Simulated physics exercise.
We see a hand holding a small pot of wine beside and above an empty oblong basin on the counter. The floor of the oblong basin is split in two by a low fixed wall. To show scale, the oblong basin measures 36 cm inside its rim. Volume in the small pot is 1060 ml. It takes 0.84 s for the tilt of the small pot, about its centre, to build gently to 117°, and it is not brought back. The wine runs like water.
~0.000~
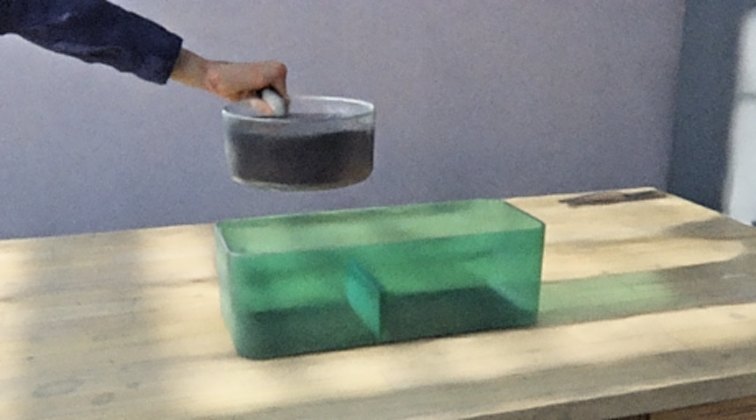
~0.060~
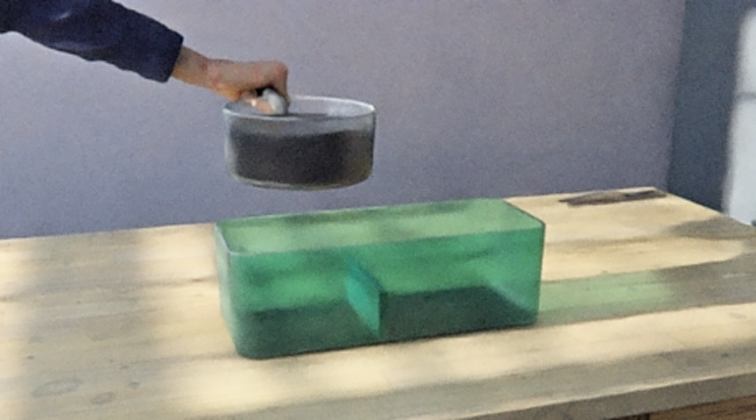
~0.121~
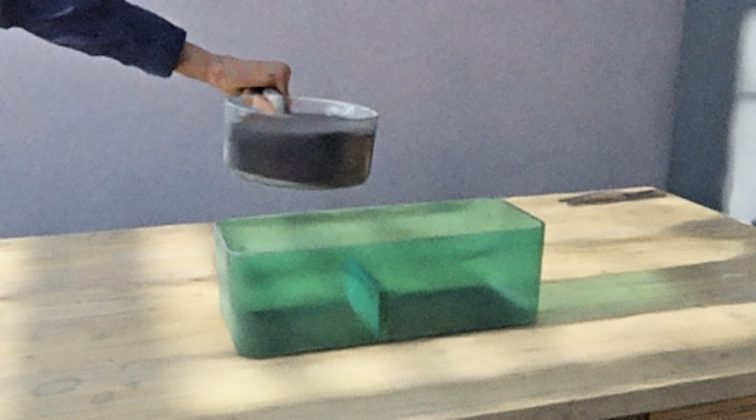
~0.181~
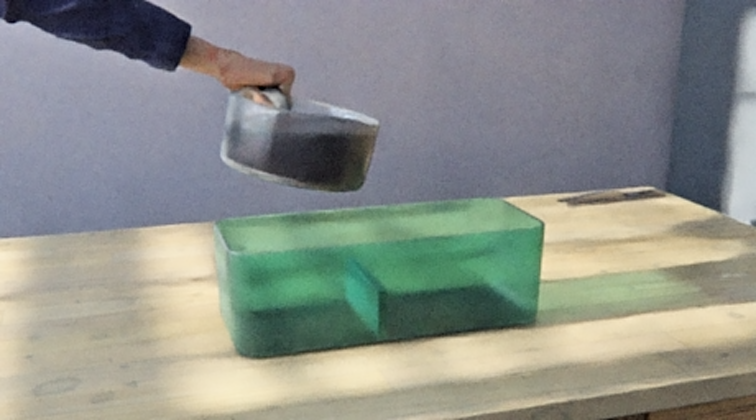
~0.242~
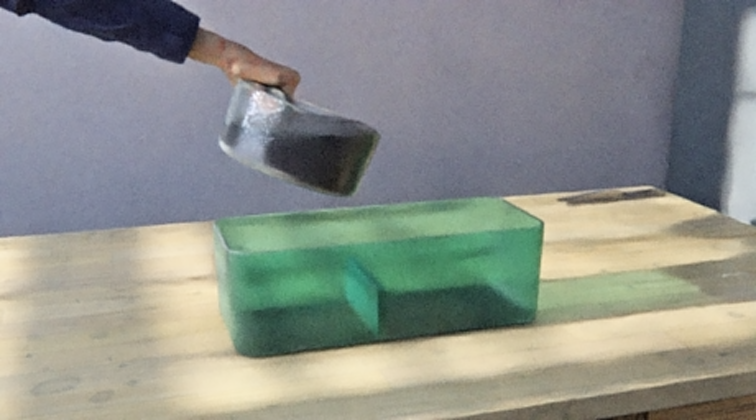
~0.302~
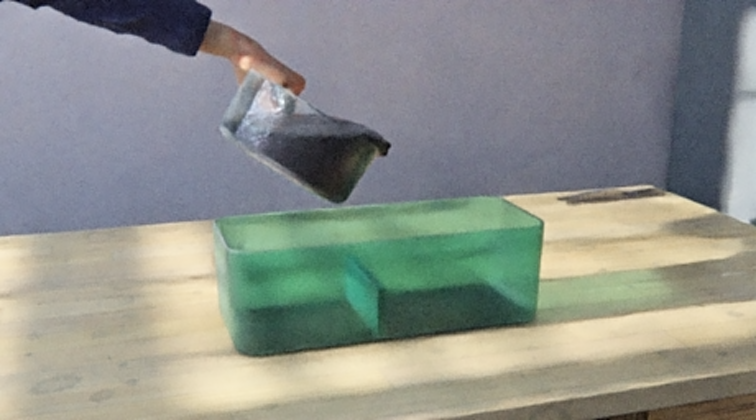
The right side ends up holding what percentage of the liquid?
About 74 in every hundred parts.
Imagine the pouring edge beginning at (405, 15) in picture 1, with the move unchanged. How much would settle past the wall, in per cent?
85 %.
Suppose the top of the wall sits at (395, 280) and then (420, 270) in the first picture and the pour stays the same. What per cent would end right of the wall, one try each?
It comes to 50 per cent, and then 25 per cent.
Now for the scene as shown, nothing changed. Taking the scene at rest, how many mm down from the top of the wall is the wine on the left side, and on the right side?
On the left it's about 44 mm; on the right, about 24 mm.
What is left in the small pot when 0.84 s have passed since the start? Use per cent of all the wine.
Close to 2 percent of the whole amount.
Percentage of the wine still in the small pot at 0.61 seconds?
Remaining: Near 20 % of the total.
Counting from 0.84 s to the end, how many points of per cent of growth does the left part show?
About 4 percent, give or take.
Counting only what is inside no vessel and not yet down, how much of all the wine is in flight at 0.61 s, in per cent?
Close to 20 per cent, I'd say.
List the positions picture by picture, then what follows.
In the first frame, tilt 0°; pouring edge (371, 107); surface from (227, 129) to (367, 121); the oblong basin's rim runs from (222, 240) to (524, 213); the wall's top is at (366, 275).
In the second frame, tilt 1°; pouring edge (372, 108); surface from (227, 127) to (368, 122).
In the third frame, tilt 6°; pouring edge (373, 113); surface from (227, 125) to (368, 123).
In the fourth frame, tilt 13°; pouring edge (375, 122); surface from (228, 124) to (370, 124).
In the fifth frame, tilt 22°; pouring edge (375, 134); surface from (228, 123) to (375, 126).
In the sixth frame, tilt 34°; pouring edge (374, 148); surface from (225, 120) to (370, 137); 5 per cent is over the edge.
By 0.61 s the tilt is 97° and 19 per cent is still to pour, 1 is left of the wall and 59 right of it.
By 0.84 s the tilt is 117° and 2 per cent is still to pour, 20 is left of the wall and 71 right of it.
By 1.08 s the tilt is 117° and 0 per cent is still to pour, 23 is left of the wall and 74 right of it.
By 1.34 s the tilt is 117° and 0 per cent is still to pour, 23 is left of the wall and 74 right of it.
At rest 23 per cent lies left of the wall, 74 right of it and 3 outside.
